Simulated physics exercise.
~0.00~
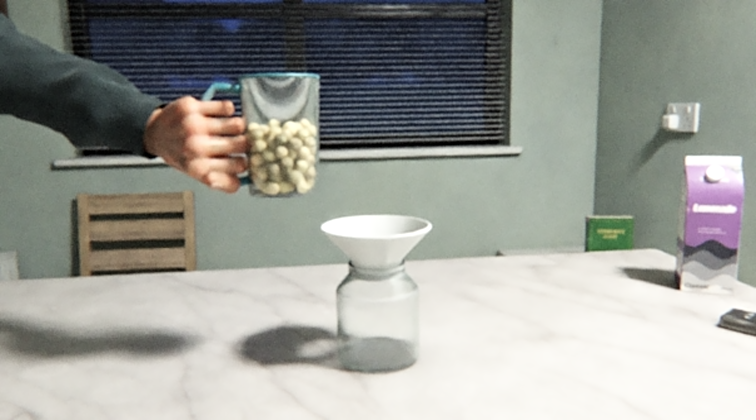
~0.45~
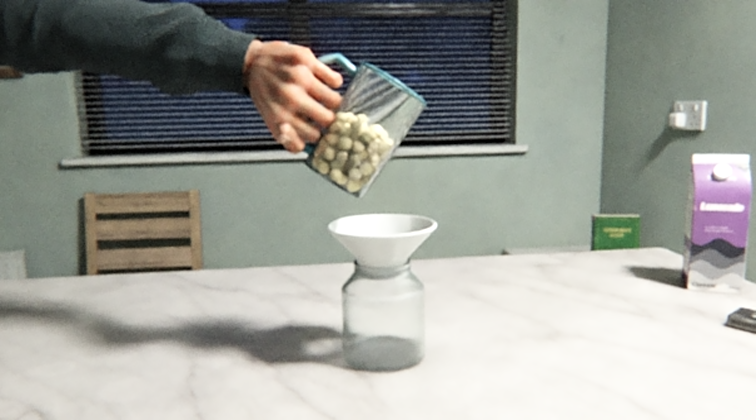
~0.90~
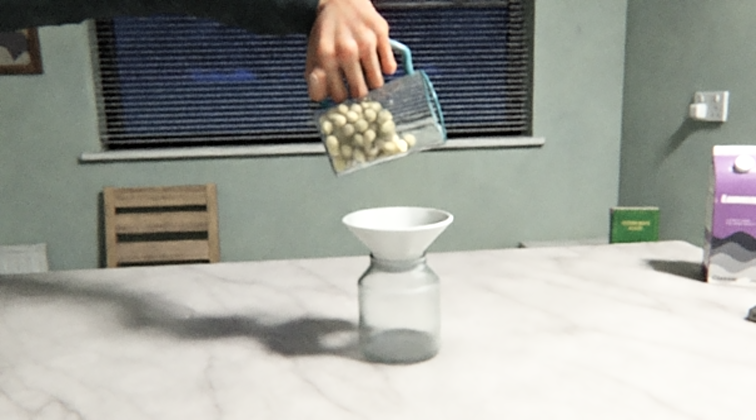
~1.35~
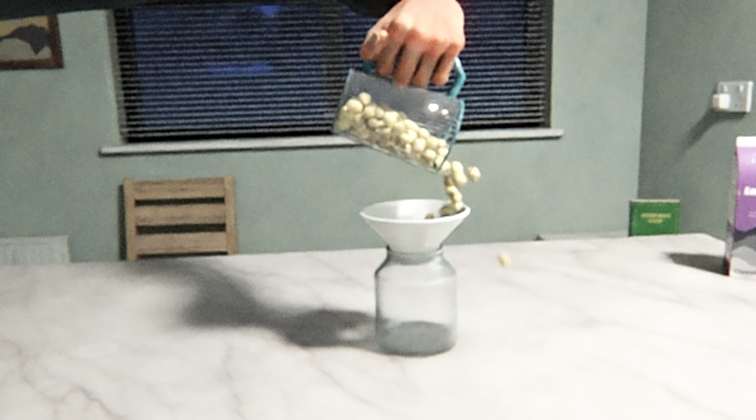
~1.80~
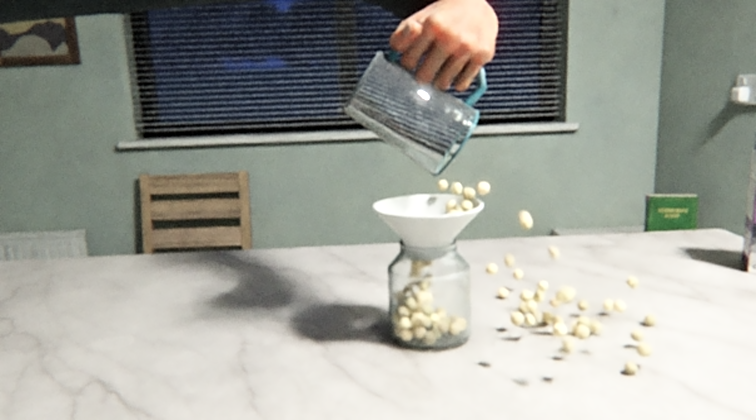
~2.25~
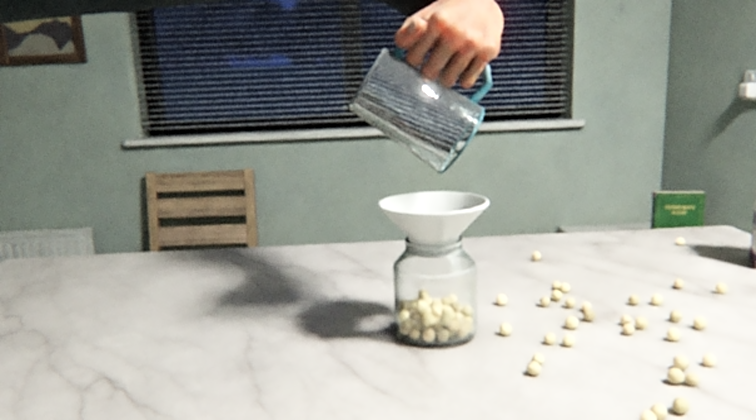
A clear cup with a blue-green handle, partly filled with pale round nuts, is held by a dark-sleeved hand above a white funnel resting in the neck of an empty glass jar. The jar stands on a marbled white table, seen from the front, with a wooden chair and dark blinds behind and a purple carton at right. The hand moves right and tips the cup steadily until nuts pour from its rim. Some drop through the funnel, while others miss and scatter across the table to the right. Finally, the cup hangs empty and tilted, the funnel looks clear, and nuts fill the jar's lower part.
